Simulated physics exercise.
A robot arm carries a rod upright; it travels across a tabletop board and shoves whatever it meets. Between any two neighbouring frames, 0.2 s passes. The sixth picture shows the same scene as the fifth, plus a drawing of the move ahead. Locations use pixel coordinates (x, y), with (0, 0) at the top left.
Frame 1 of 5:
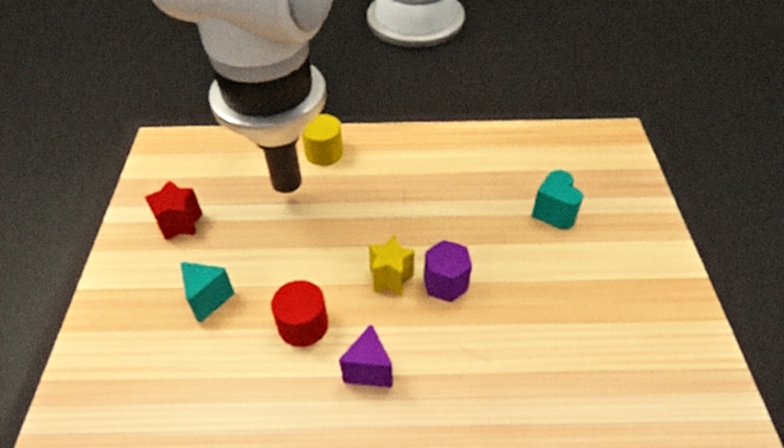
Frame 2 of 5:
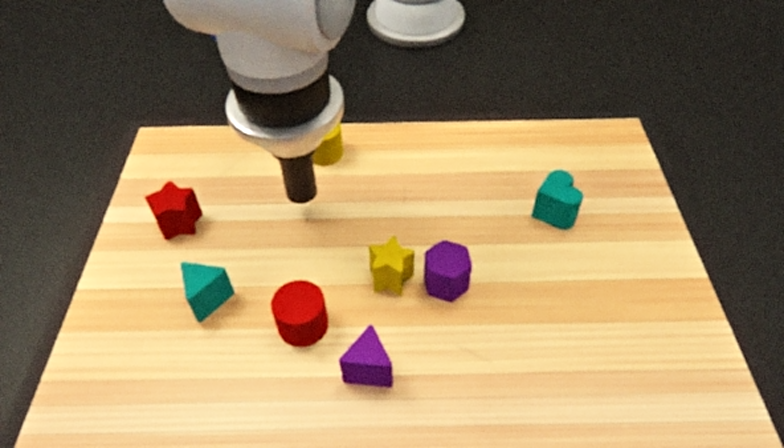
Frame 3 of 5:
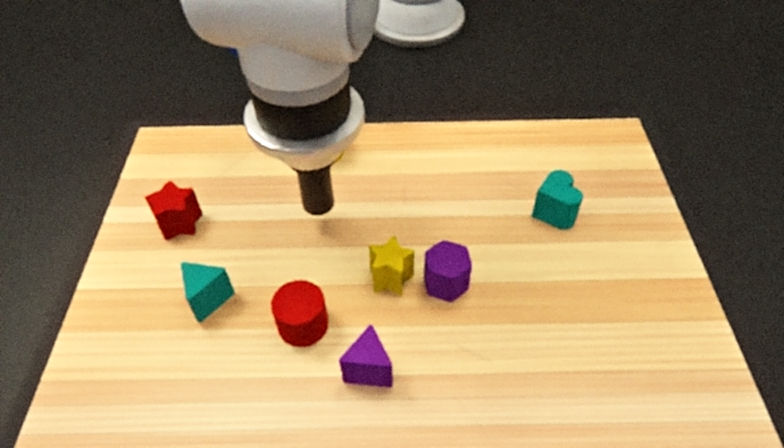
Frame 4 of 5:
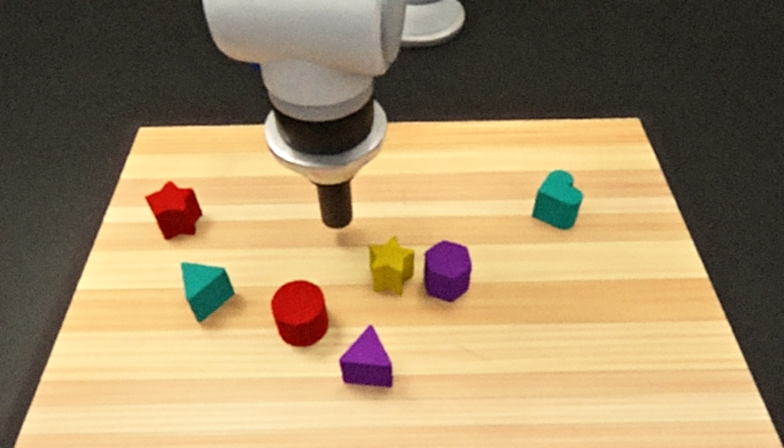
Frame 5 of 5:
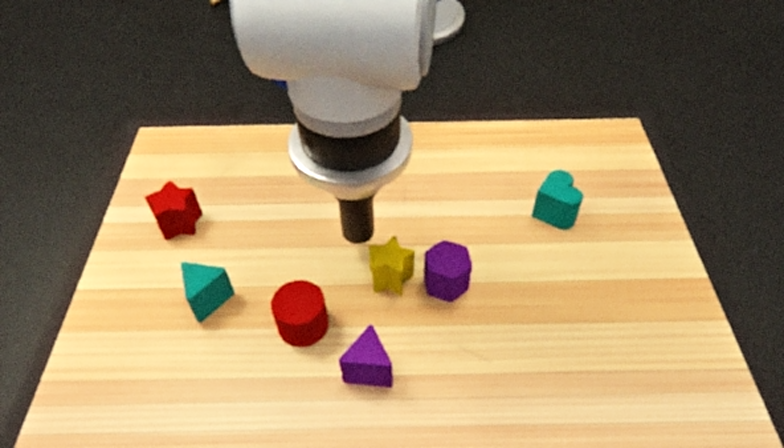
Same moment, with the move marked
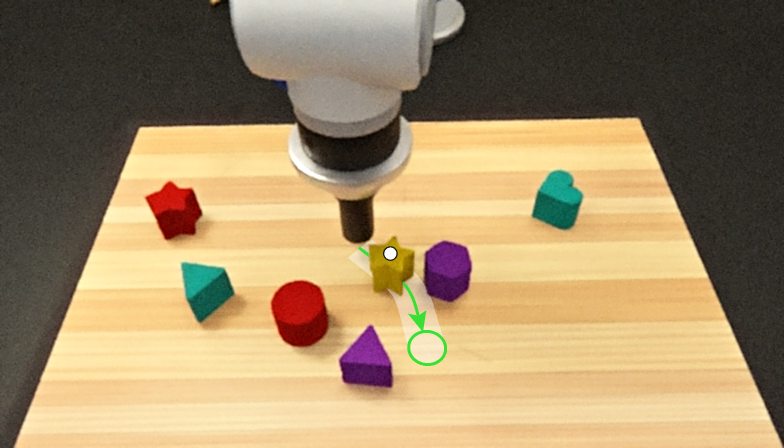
Robot arm with a dark rod moving right and toward the viewer over a wooden board of unmoving coloured blocks.
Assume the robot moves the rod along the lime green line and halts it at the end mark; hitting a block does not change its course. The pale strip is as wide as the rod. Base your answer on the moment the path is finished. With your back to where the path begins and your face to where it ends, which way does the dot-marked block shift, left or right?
Right.
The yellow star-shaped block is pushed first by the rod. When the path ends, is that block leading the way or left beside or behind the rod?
Final position: Ahead.
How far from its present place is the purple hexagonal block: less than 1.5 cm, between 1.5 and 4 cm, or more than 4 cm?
The purple hexagonal block moves under 1.5 cm.
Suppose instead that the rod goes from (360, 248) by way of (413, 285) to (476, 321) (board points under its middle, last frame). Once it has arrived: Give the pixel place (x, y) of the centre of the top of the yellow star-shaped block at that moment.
Somewhere near (443, 313).
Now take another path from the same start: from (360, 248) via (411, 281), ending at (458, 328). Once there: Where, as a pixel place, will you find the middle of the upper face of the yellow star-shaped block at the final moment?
Answer: (433, 323).
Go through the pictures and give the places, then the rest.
Rod tip at (287, 183); block tops, purple triangular block at (367, 349); yellow star-shaped block at (390, 254); purple hexagonal block at (449, 258), in the first picture.
Rod at (302, 193); blocks unchanged, in the second picture.
Rod at (319, 205); blocks unchanged, in the third picture.
Rod at (337, 217); blocks unchanged, in the fourth picture.
Rod at (358, 232); purple triangular block at (367, 349); yellow star-shaped block at (390, 254); purple hexagonal block at (449, 258), in the fifth picture.
Path on the board, from (360, 248) over (392, 273) and (415, 306) to (427, 348); the dot is on the yellow star-shaped block.
The first path, step by step. One third of the way, rod at (392, 257); yellow star-shaped block at (408, 273).
Two thirds of the way, rod at (417, 291); yellow star-shaped block at (431, 311); purple hexagonal block at (452, 260), turned 15° anticlockwise.
At the end, rod at (428, 333); purple triangular block in place; yellow star-shaped block at (446, 356); purple hexagonal block at (452, 260), turned 15° anticlockwise.
